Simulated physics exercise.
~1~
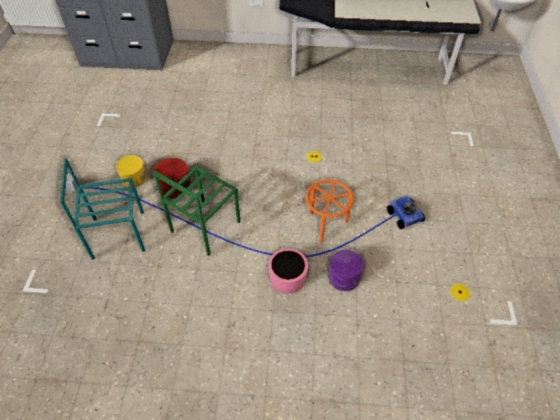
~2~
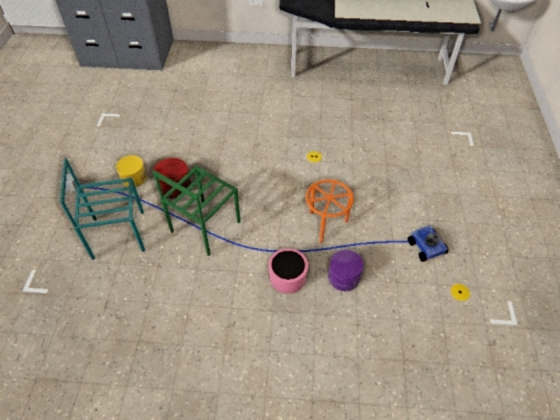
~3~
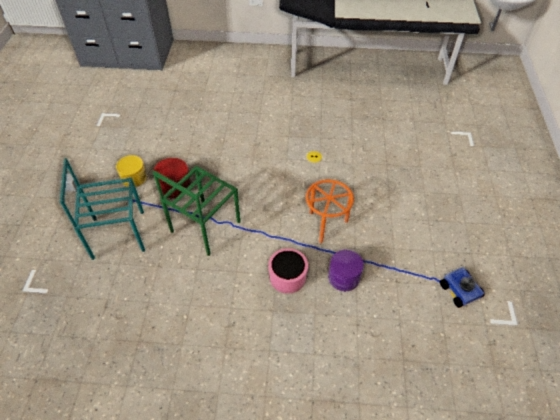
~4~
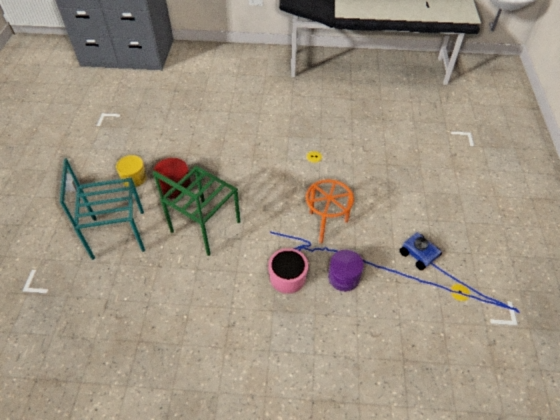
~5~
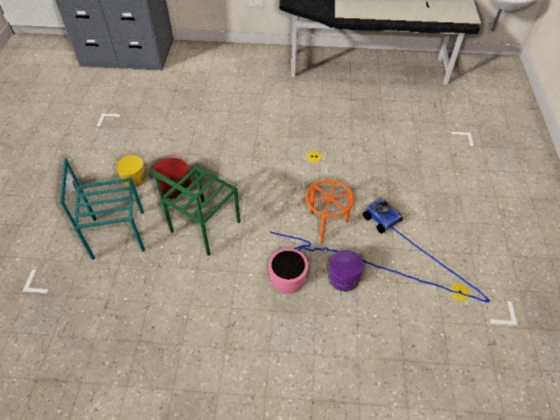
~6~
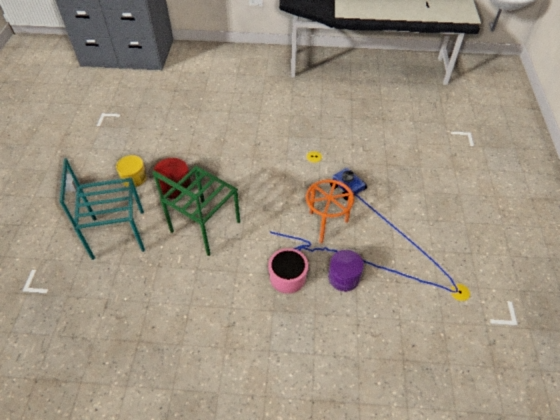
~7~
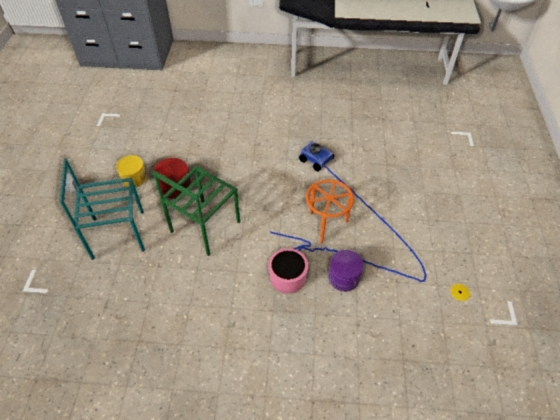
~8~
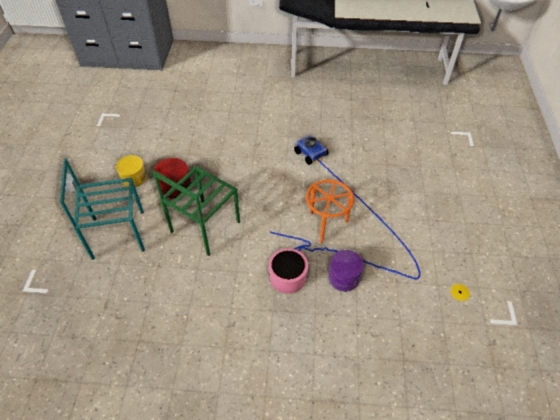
A small blue cart trailing a blue cord rolled right and down past the stools, chairs and tubs toward the lower yellow mark, the cord pulling loose behind it, then turned back up and left around the orange stool, stopping by the upper mark.
